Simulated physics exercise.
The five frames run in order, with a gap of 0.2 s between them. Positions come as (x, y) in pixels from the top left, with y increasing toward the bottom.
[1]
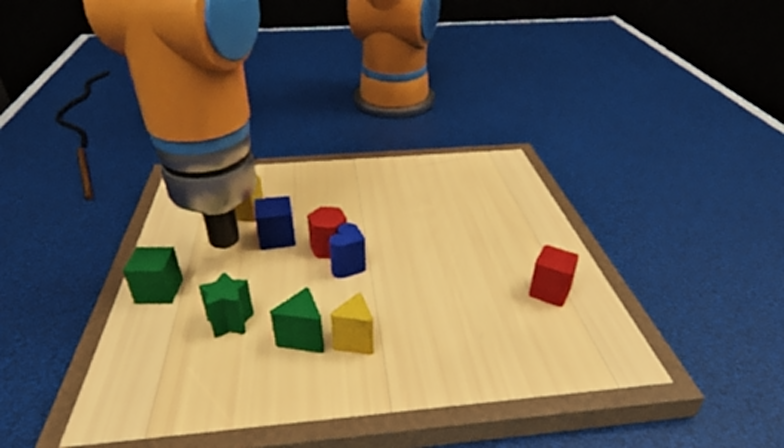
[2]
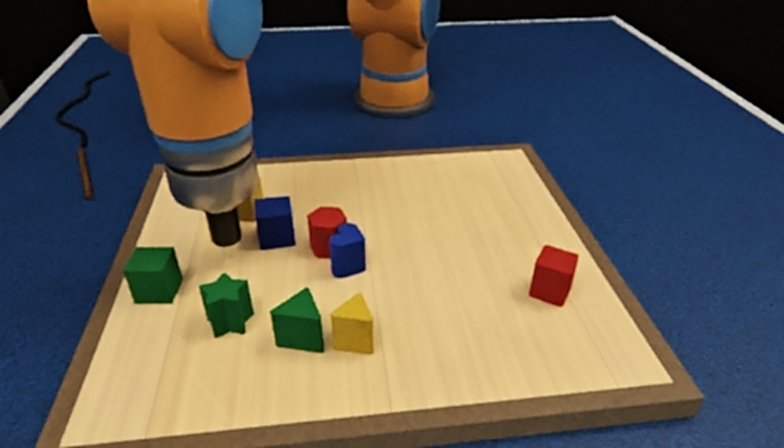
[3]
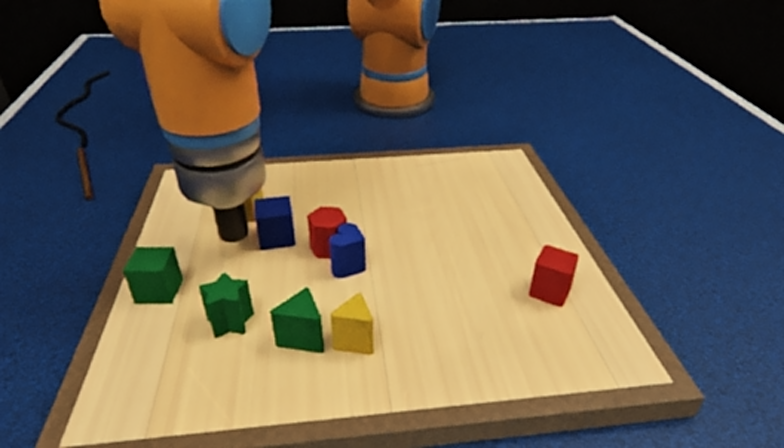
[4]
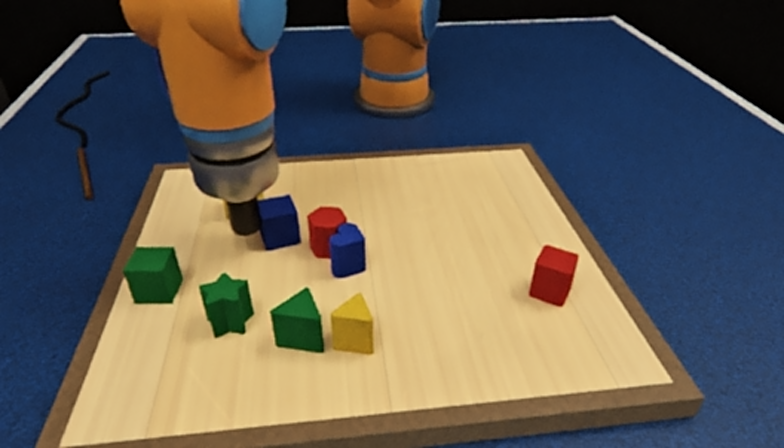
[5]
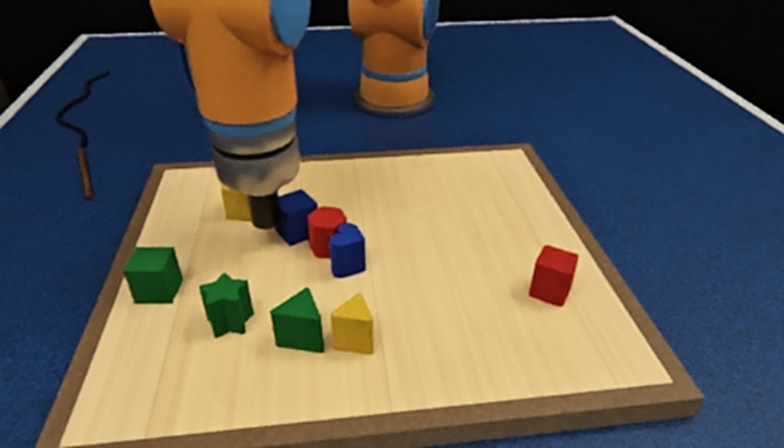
On a wooden board, a robot arm's dark tip moves right and nudges a blue cube.
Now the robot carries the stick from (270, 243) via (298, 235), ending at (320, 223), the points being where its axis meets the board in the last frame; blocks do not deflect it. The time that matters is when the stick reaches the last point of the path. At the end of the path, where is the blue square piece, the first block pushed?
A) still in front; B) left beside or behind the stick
A
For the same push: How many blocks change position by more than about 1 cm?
One block moves.
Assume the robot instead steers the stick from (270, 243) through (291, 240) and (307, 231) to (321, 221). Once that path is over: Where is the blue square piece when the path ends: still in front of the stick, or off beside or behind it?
It is driven along in front.
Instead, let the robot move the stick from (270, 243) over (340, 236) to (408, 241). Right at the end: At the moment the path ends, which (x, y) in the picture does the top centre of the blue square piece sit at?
Its top face will be centred at roughly (336, 187).
The first path, step by step. Halfway along, stick (296, 214); blue square piece (321, 192).
At the end, stick (318, 203); blue square piece (343, 182); red hexagon unmoved.
